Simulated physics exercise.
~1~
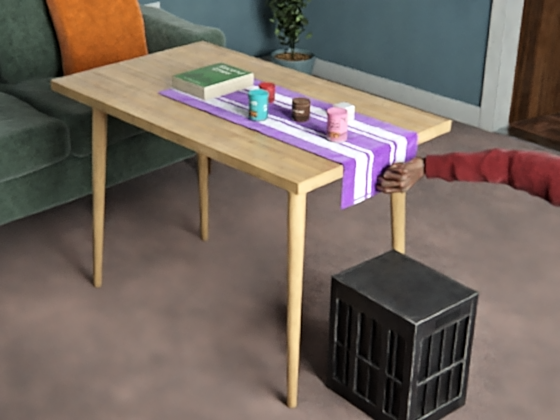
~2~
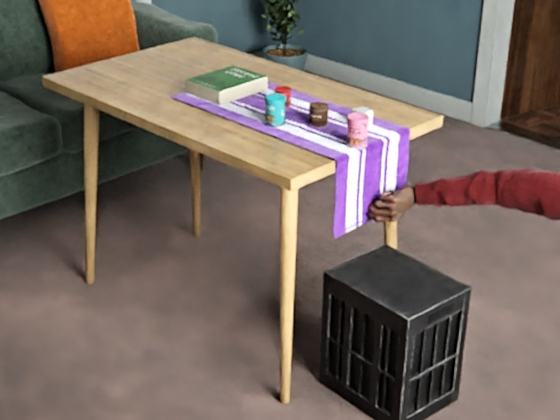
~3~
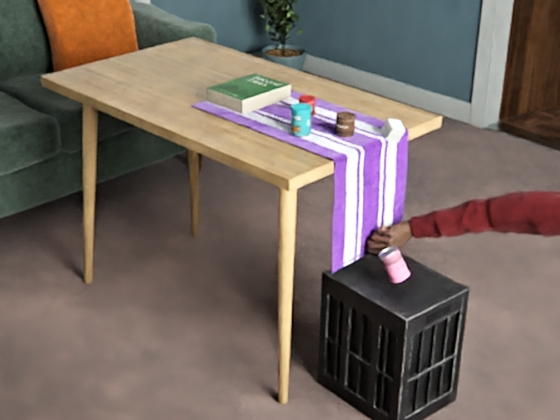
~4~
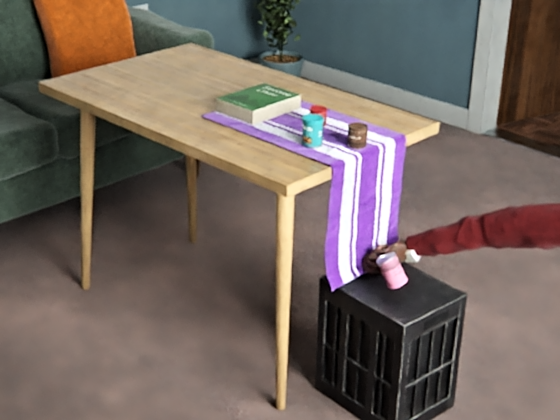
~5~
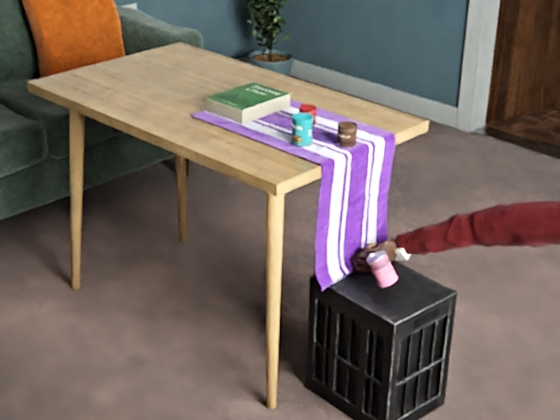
A purple striped tablecloth slid right as a hand in a red sleeve pulled its end down toward a black crate, carrying a pink can and then a white cube off the table, while the book and three other small items stayed on top.
